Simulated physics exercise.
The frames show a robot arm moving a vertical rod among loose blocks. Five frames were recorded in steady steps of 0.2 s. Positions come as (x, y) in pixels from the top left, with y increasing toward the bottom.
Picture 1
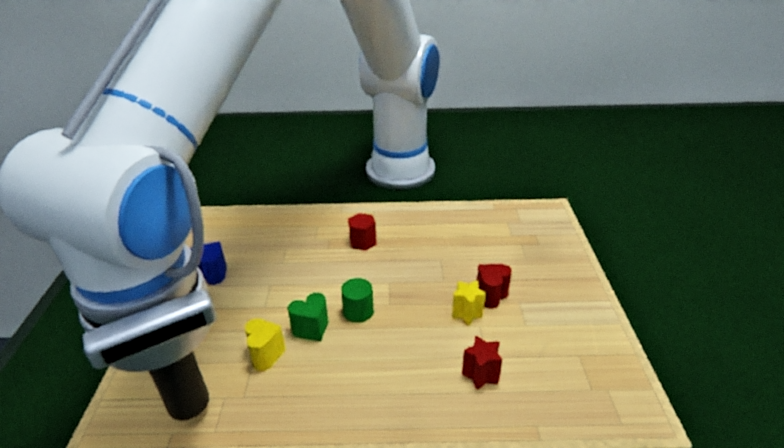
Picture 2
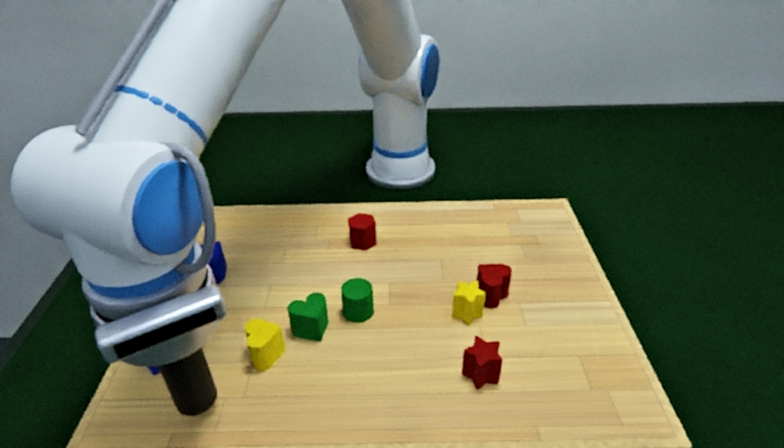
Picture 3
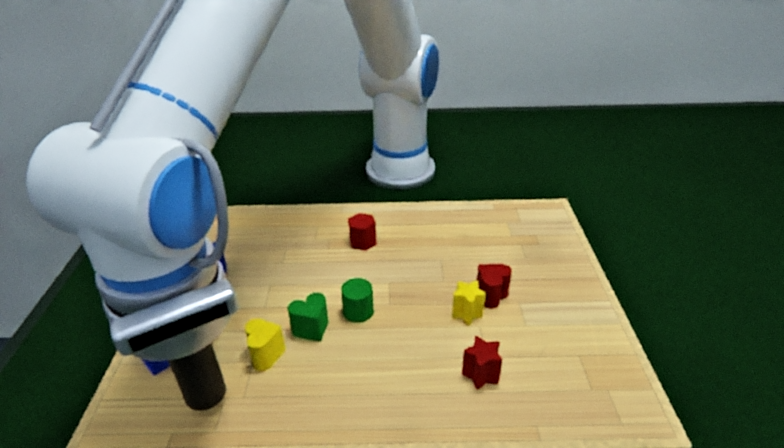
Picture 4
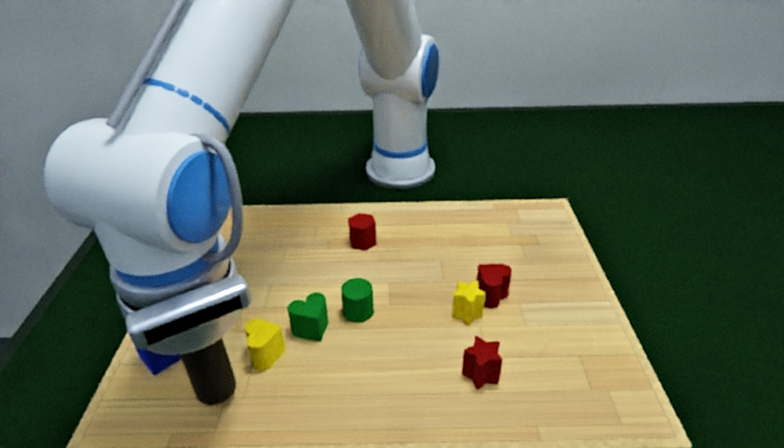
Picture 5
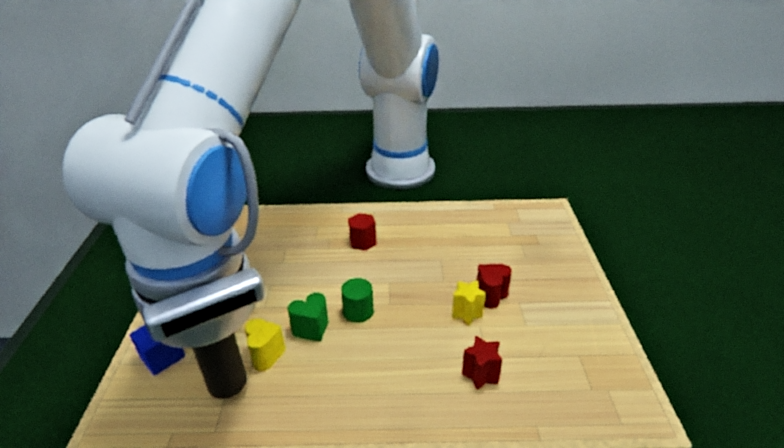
A robot arm holding a dark upright rod moved slowly right and slightly away across a wooden table, drawing closer to the yellow heart-shaped block, while the scattered red, green, yellow and blue blocks stayed still.
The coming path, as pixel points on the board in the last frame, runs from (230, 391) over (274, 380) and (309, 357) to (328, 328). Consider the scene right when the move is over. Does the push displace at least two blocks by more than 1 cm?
The answer is yes.
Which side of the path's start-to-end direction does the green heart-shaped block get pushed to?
Out to the left.
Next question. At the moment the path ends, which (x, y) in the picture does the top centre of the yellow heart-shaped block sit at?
Its top centre lands on (279, 318).
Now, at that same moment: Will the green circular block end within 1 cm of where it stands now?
Short answer: Yes.
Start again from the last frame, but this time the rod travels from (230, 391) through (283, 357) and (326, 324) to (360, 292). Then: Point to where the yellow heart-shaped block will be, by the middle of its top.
Its top centre lands on (284, 301).
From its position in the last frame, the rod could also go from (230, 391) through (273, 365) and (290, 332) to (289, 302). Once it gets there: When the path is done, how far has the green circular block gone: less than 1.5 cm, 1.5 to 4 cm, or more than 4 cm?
By the end of the path, it will have gone short of 1.5 cm.
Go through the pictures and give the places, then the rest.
Lower end of the rod at (189, 403), tops of blocks, yellow heart-shaped block at (260, 331), green heart-shaped block at (308, 305), green circular block at (357, 288), in the first frame.
Rod at (197, 399), blocks as before, in the second frame.
Rod at (206, 394), blocks as before, in the third frame.
Rod at (216, 388), blocks as before, in the fourth frame.
Rod at (227, 382), yellow heart-shaped block at (260, 331), green heart-shaped block at (308, 305), green circular block at (357, 288), in the fifth frame.
What follows on the original path. One third of the way, rod at (273, 371); yellow heart-shaped block at (269, 326), turned 40° anticlockwise.
Two thirds of the way, rod at (308, 348); yellow heart-shaped block at (279, 319), turned 110° anticlockwise; green heart-shaped block at (308, 303), turned 15° clockwise.
At the end, rod at (327, 320); yellow heart-shaped block at (279, 318), turned 115° anticlockwise; green heart-shaped block at (309, 287), turned 50° anticlockwise; green circular block not moved.
